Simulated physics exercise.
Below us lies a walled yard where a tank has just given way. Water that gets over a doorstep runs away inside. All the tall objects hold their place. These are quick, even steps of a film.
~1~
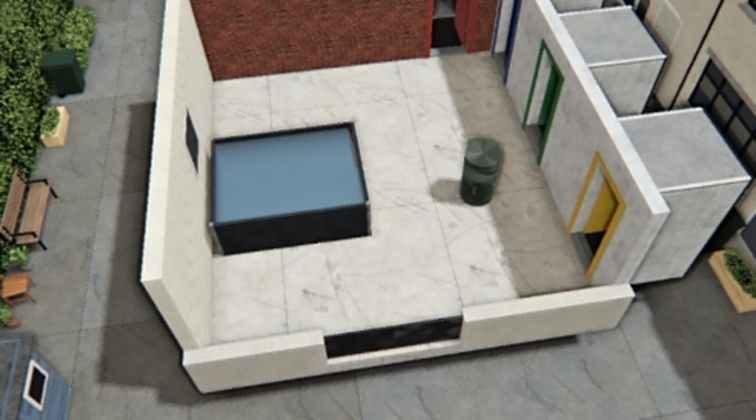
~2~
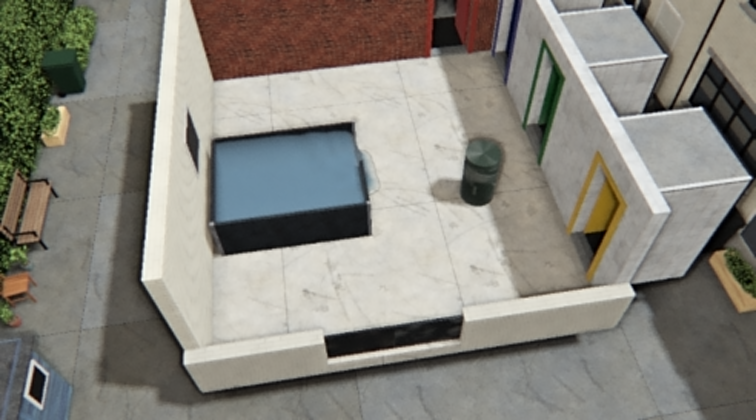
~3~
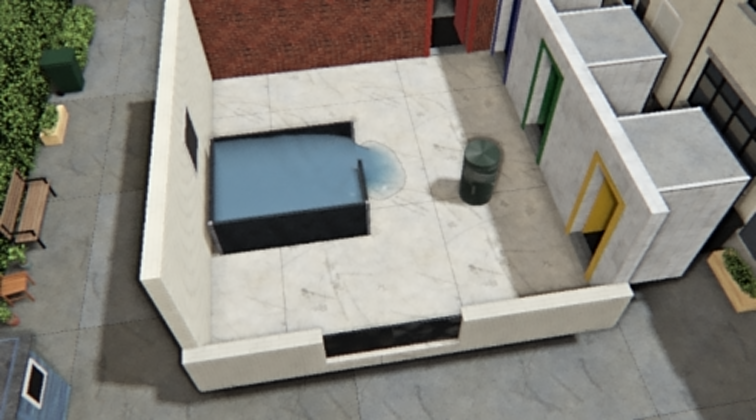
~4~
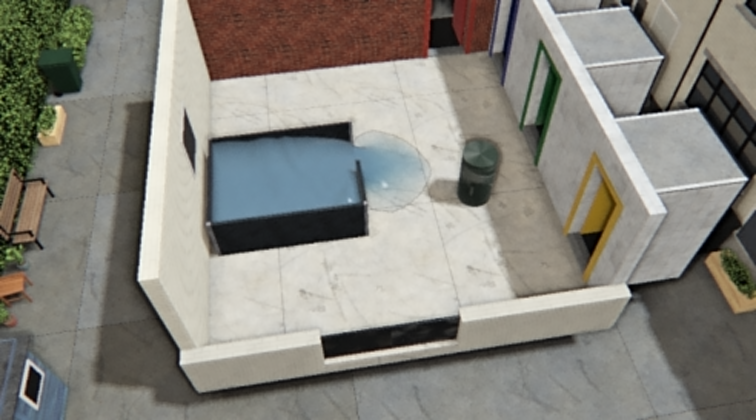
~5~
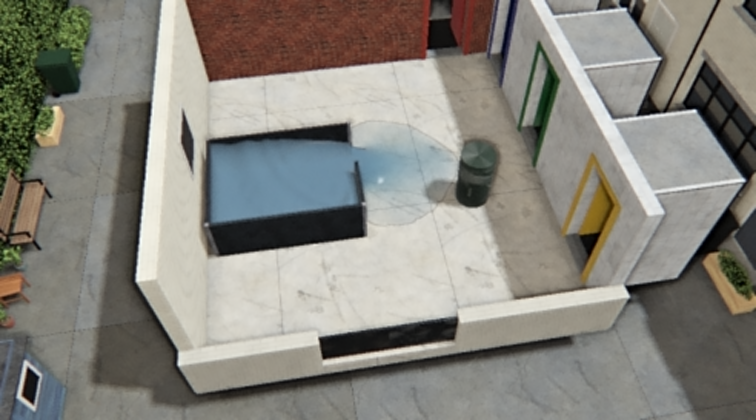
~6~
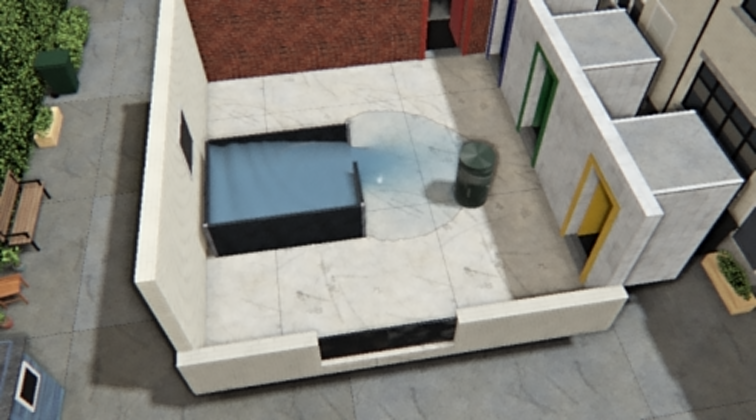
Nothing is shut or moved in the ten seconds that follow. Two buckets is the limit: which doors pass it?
In the end: The blue door lets in a lot; the red door lets in a lot; the green door lets in a lot; the yellow door lets in a lot.
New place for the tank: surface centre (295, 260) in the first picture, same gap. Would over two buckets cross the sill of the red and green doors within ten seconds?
One by one: Red door goes over; green door is under.
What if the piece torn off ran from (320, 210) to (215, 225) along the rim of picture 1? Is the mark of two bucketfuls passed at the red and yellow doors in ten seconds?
One by one: The red door takes more; the yellow door takes more.
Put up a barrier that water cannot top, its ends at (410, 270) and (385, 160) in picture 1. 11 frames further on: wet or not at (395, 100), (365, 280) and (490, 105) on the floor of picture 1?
One after the other: Flooded, flooded, wet.
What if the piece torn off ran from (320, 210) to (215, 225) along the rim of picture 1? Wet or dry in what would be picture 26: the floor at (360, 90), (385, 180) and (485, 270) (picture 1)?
As listed: Dry, dry, wet.
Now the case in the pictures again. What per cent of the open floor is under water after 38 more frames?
About 85 per cent.
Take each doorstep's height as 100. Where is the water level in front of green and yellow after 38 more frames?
Near 110 and 110 in a hundred.
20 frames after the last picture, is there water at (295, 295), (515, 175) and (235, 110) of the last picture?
As listed: Dry, under water, dry.
A moment on, water covers 35 % of the floor; the blue door not reached, the red door not reached, the green door under two buckets in, the yellow door not reached.
Next, water covers 45 % of the floor; the blue door under two buckets in, the red door under two buckets in, the green door far over two buckets in, the yellow door wet at the sill, nothing in.
Then, water covers 50 % of the floor; the blue door over two buckets in, the red door far over two buckets in, the green door far over two buckets in, the yellow door wet at the sill, nothing in.
Later, water covers 85 % of the floor; the blue door over two buckets in, the red door far over two buckets in, the green door far over two buckets in, the yellow door over two buckets in.
In the end, water covers 100 % of the floor; the blue door over two buckets in, the red door far over two buckets in, the green door far over two buckets in, the yellow door over two buckets in.
